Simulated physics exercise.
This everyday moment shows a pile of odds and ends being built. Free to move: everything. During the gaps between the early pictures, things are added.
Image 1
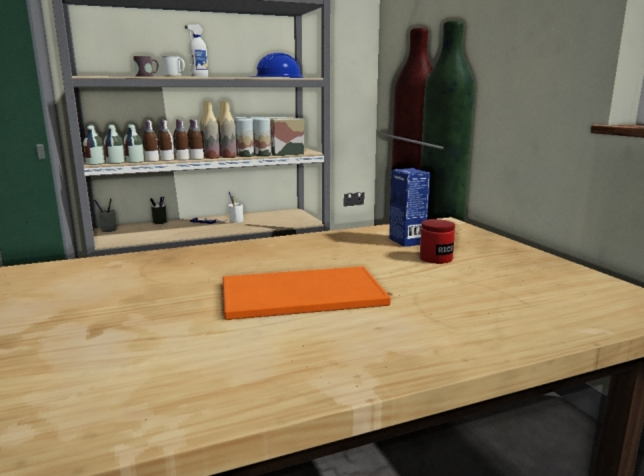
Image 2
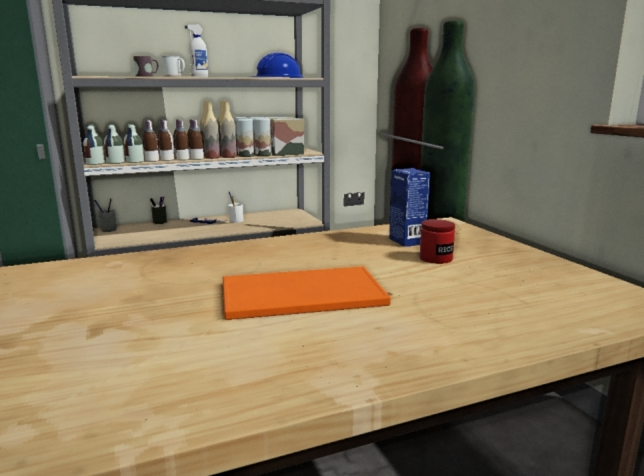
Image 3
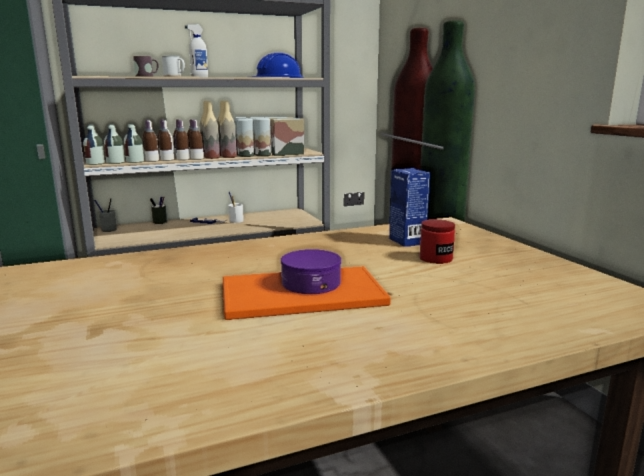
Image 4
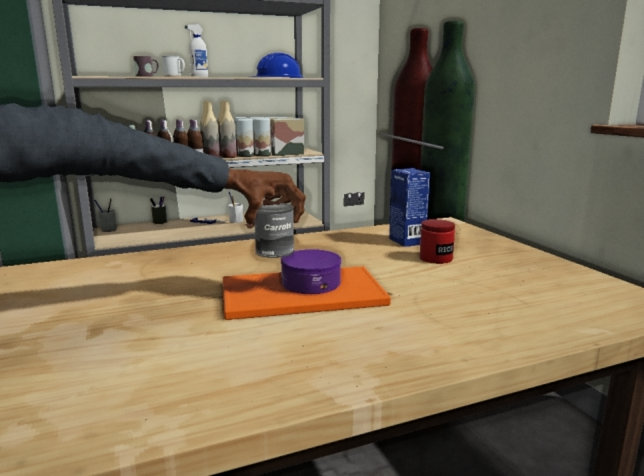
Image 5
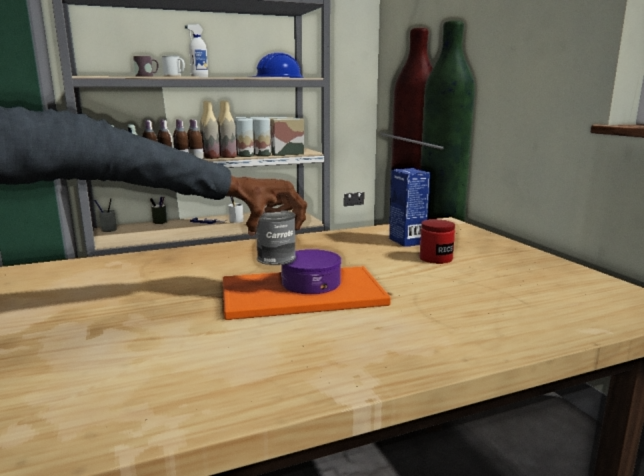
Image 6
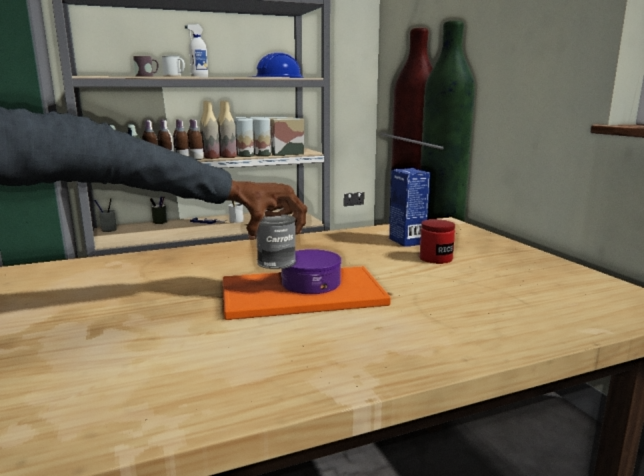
In a workshop-like room with metal shelves of bottles and mugs, a pale wooden table is seen from slightly above by a still camera. An orange slab lies mid-table, with a blue carton and a red jar behind it to the right. A purple tub appears on the slab, then a dark-sleeved arm from the left lowers a grey pot slightly, just behind the tub's left side.
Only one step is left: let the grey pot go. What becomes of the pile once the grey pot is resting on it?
It gives out.
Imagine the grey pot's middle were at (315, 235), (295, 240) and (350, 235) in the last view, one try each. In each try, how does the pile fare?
Lab note - case 1: No collapse; case 2: No collapse; case 3: Collapse.
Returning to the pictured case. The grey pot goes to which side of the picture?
Off leftwards in the picture.
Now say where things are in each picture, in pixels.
In the first frame, the last thing is not in view yet; blue carton (409, 207).
In the second frame, the last thing is not in view yet.
In the third frame, the last thing is not in view yet; blue carton (409, 207).
In the fourth frame, coming down; grey pot (274, 230); purple tub (311, 271).
In the fifth frame, coming down; grey pot (276, 237); blue carton (409, 207).
In the sixth frame, in place under the hand; grey pot (276, 241); purple tub (311, 271).
Then, 0.40 s later than the last frame, grey pot now fallen.
Then, 1.40 s later than the last frame, nothing new.
When it is over, fallen, grey pot; the other 4 as before. End places, in pixels of the last picture, grey pot near (244, 277). The pile comes apart.
